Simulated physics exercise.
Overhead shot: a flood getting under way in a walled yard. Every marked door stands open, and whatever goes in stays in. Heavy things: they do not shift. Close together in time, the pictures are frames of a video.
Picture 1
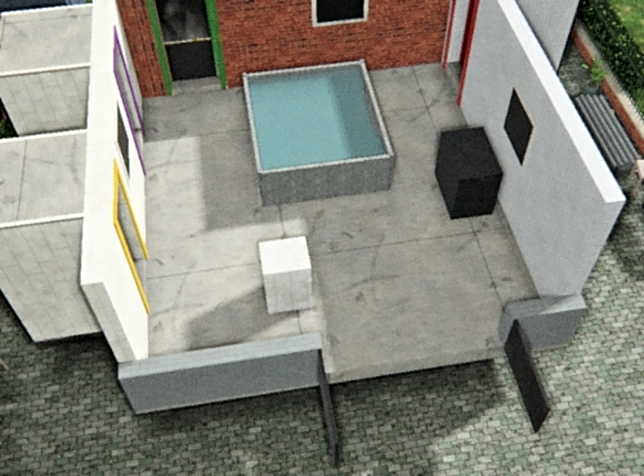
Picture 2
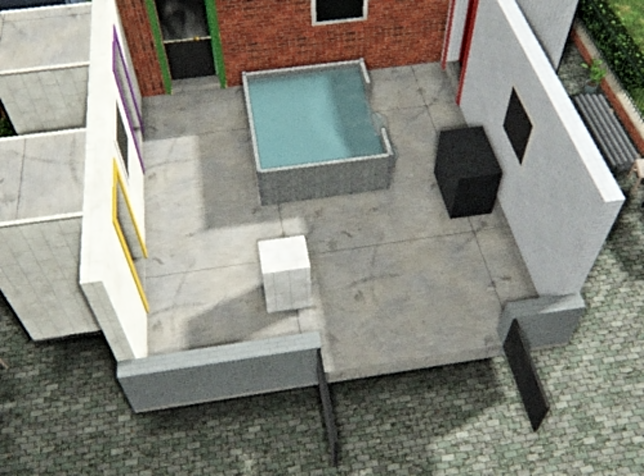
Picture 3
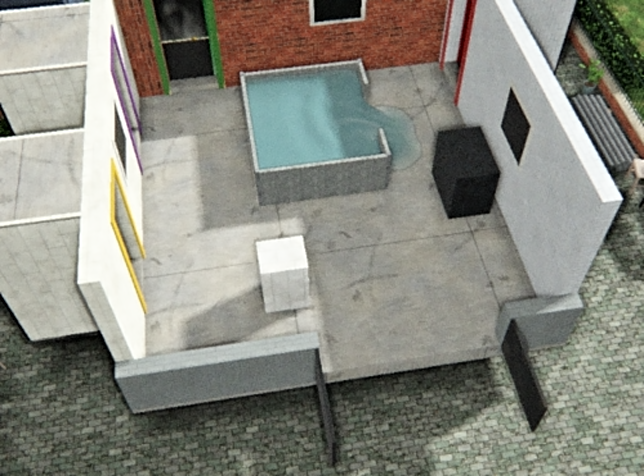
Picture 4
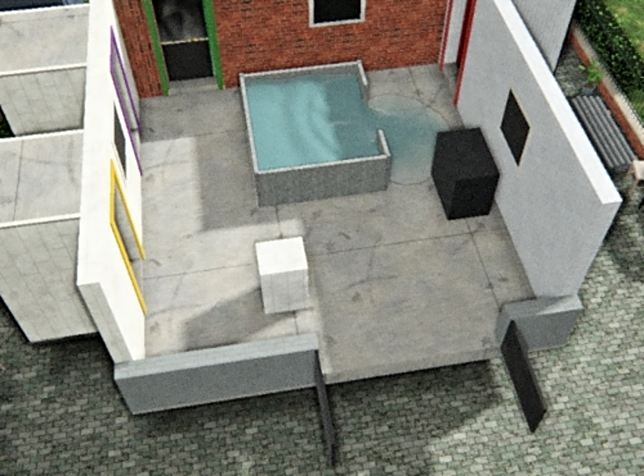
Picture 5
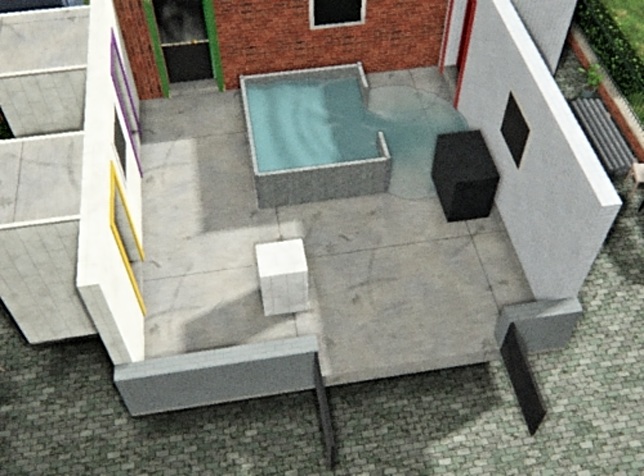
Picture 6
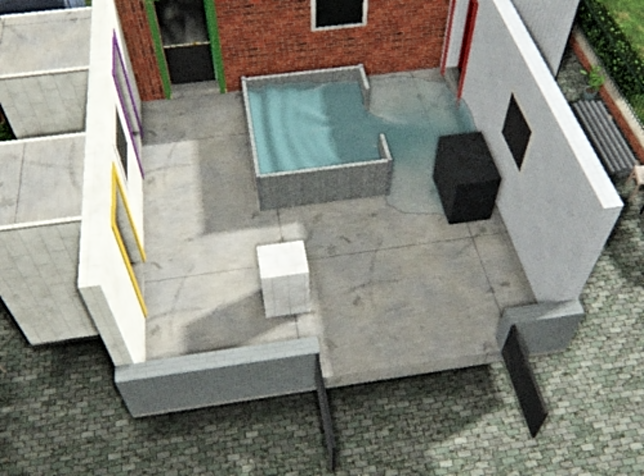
Water sits still in a raised tank in a walled yard, then starts pouring through a gap in the tank's right side. It fans out across the grey floor to the right, reaching around the black box near the wall, while the white box stays dry and unmoved.
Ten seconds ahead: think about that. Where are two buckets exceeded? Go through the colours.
In the end the red door lets too much in there. The green door lets in little enough there. The yellow door lets in little enough there. The purple door lets in little enough there.
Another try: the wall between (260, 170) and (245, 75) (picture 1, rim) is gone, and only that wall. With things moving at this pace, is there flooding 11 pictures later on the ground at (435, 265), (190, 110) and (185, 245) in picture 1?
One after the other: Not flooded, wet, covered.
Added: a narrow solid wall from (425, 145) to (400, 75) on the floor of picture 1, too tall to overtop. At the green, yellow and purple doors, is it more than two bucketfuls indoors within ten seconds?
My take: Green door falls short; yellow door falls short; purple door falls short.
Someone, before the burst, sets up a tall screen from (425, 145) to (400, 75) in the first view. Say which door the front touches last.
It's the yellow door, I'd say.
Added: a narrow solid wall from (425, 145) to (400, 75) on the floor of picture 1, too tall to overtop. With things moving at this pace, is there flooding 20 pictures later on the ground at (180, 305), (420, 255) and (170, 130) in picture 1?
Taking the points in the order given, they are high and dry, inundated and inundated.
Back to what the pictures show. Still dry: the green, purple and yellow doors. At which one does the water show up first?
The green door, I reckon.
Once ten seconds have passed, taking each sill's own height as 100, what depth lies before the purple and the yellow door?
Approx. 60 % followed by 50 %.
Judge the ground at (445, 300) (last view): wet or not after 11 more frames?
Looking there, it would be swamped.
A moment on, water covers 20 % of the floor; the red door under two buckets in, the green door not reached, the yellow door not reached, the purple door not reached.
Next, water covers 35 % of the floor; the red door over two buckets in, the green door not reached, the yellow door not reached, the purple door not reached.
Then, water covers 55 % of the floor; the red door far over two buckets in, the green door wet at the sill, nothing in, the yellow door not reached, the purple door not reached.
Later, water covers 85 % of the floor; the red door far over two buckets in, the green door wet at the sill, nothing in, the yellow door wet at the sill, nothing in, the purple door wet at the sill, nothing in.
In the end, water covers 95 % of the floor; the red door far over two buckets in, the green door wet at the sill, nothing in, the yellow door wet at the sill, nothing in, the purple door wet at the sill, nothing in.
